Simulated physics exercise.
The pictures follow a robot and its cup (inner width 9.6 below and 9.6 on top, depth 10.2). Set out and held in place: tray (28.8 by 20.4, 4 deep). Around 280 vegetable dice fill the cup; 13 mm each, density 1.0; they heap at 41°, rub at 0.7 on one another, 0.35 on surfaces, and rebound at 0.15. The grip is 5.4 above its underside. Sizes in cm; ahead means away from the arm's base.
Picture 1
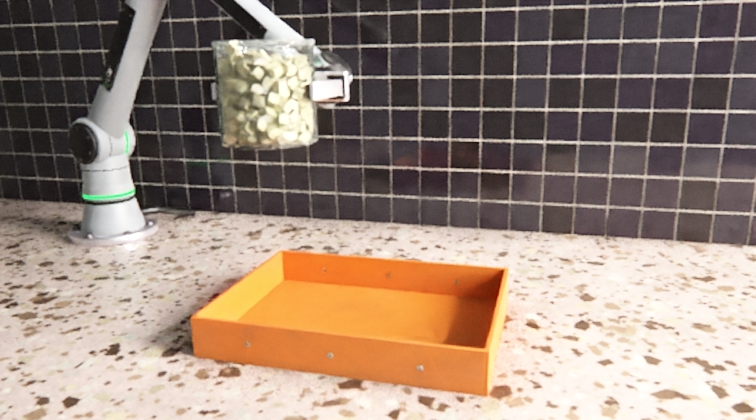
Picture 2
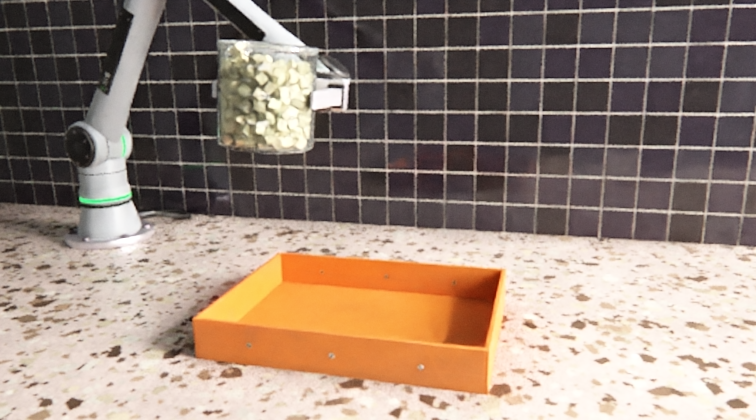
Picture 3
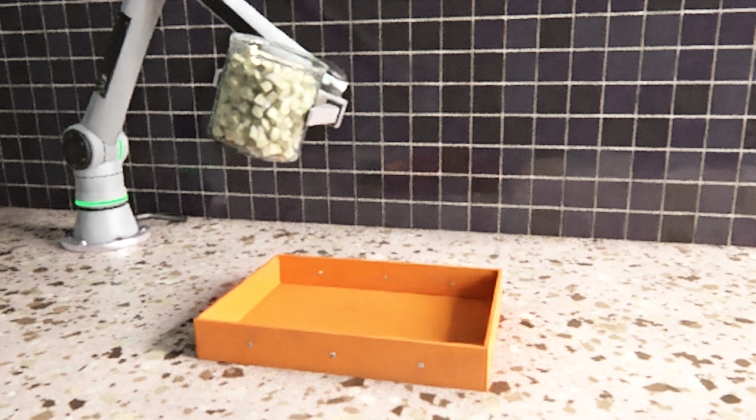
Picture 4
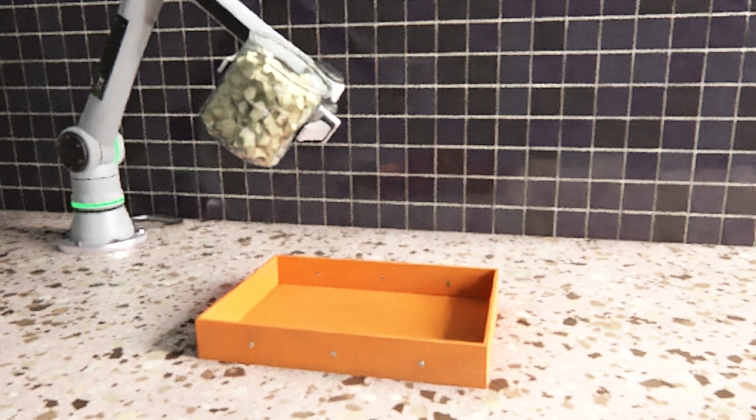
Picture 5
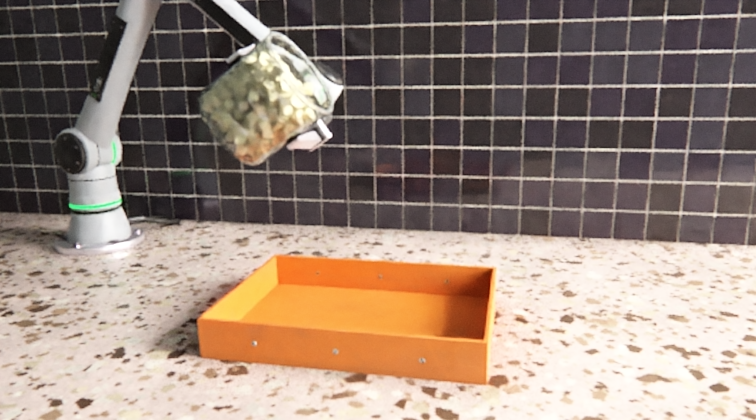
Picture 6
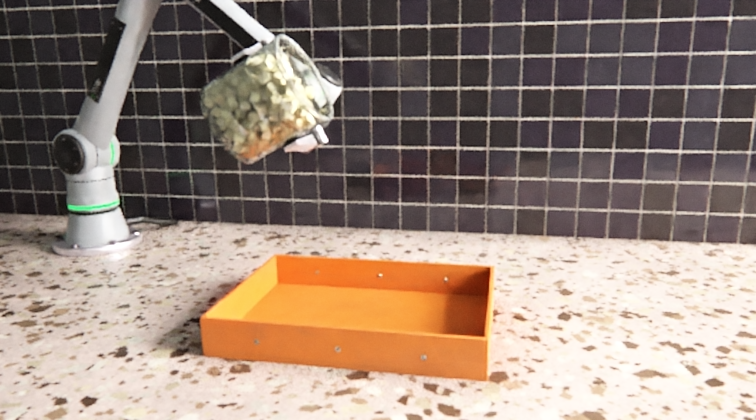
On a speckled countertop before dark tiles, a robot arm tilting a clear cup of pale diced vegetables steeply beside an orange tray.
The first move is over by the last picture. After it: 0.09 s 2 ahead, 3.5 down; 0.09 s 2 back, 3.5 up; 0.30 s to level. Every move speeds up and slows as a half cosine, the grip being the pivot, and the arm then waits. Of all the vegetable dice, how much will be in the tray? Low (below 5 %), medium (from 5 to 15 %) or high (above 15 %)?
A low share, below 5 %, ends in the tray.
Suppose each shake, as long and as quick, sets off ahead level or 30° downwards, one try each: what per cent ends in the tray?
About 20 and 10 per cent.
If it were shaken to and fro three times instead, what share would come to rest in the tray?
In that case some 10 per cent.
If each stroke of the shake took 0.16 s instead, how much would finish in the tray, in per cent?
Then about 0 per cent.
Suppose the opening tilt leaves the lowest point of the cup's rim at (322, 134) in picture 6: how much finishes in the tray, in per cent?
Some 10 per cent.
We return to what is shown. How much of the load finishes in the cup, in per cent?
Some 95 per cent.
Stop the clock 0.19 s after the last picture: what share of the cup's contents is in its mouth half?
About 45 per cent.
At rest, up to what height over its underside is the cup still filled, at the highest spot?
About 10.5 cm.
Then, 0.19 s later, tilted 61° forward, highest piece 30 above the table; 274 in the cup, 4 in flight or on a rim.
Then, 0.38 s later, tilted 14° forward, highest piece 30 above the table; 270 in the cup, 7 in the tray, 1 in flight or on a rim.
Then, 0.68 s later, level, highest piece 31 above the table; 270 in the cup, 8 in the tray.
Then, 1.73 s later, level, highest piece 31 above the table; 270 in the cup, 8 in the tray.
At rest, 270 in the cup, 8 in the tray. That is 3 % in the tray.
